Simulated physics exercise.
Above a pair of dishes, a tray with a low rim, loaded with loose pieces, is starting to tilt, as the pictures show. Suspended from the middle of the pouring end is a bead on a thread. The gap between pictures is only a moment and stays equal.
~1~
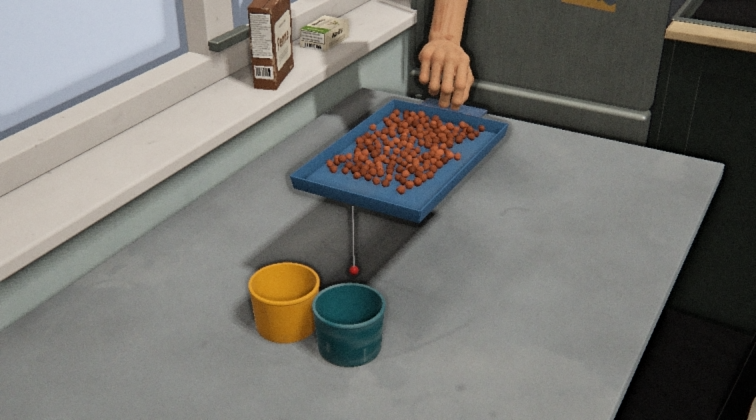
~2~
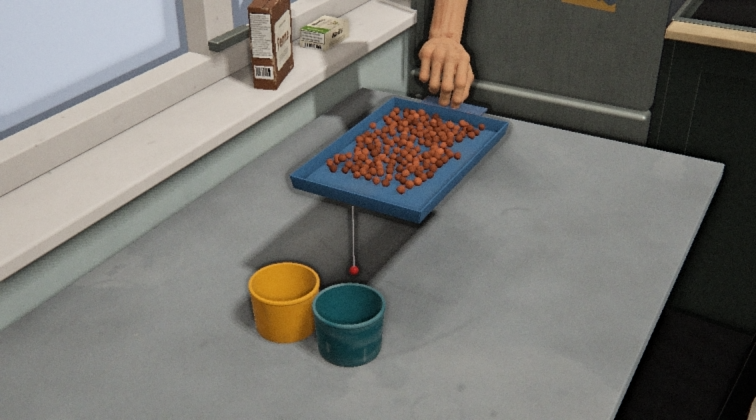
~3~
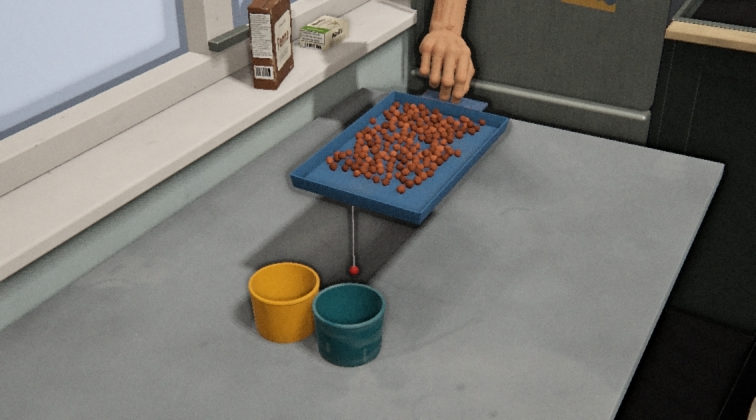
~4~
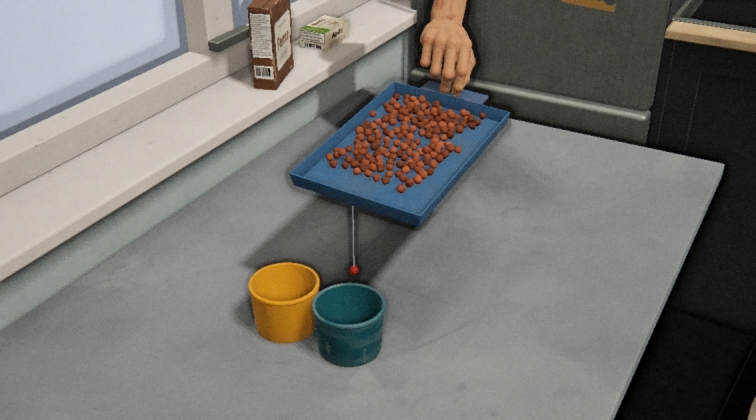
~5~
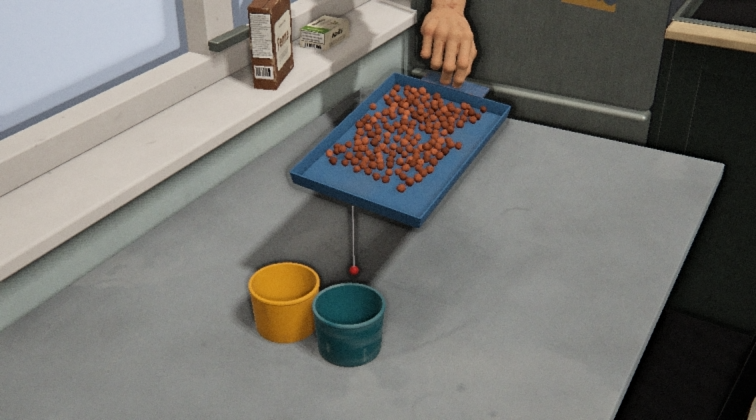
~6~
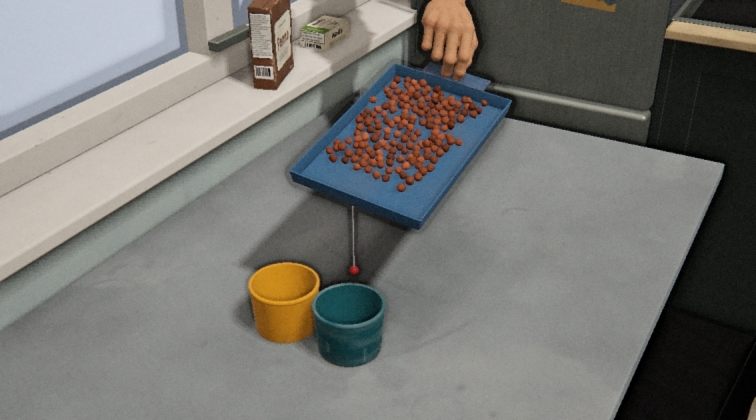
A hand slowly raises the far end of a blue tray of reddish-brown pellets.
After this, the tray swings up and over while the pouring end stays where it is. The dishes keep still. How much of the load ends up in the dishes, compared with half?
The dishes collect the minority.
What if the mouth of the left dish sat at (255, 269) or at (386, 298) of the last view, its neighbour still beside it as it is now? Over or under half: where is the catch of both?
First try: Lower than half; second try: Higher than half.
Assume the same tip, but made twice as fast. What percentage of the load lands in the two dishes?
I'd expect close to 10 per cent.
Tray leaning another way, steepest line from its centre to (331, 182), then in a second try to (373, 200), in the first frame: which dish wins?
For the first slope the lefthand dish, for the second the righthand dish.
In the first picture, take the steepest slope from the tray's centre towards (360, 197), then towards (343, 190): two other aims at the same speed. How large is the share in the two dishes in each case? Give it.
You'd see roughly 60 per cent the first time and 90 per cent the second.
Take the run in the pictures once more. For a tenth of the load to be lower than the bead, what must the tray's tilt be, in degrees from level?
Near 100 degrees.
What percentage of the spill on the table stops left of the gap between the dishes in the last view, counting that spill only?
Reading: Around 0 %.
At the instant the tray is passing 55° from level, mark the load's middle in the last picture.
Centre estimate: (413, 165).
Soon, tray tipped steeply; nearly all on the tray; a stray few in the air.
A while on, tray tipped right over; nearly all on the tray; a small part outside both; a stray few in the air.
Towards the end, tray tipped past a quarter turn; a small part in the right dish; most outside both.
Finally, tray tipped past a quarter turn; a small part in the right dish; none in the left dish; most outside both.
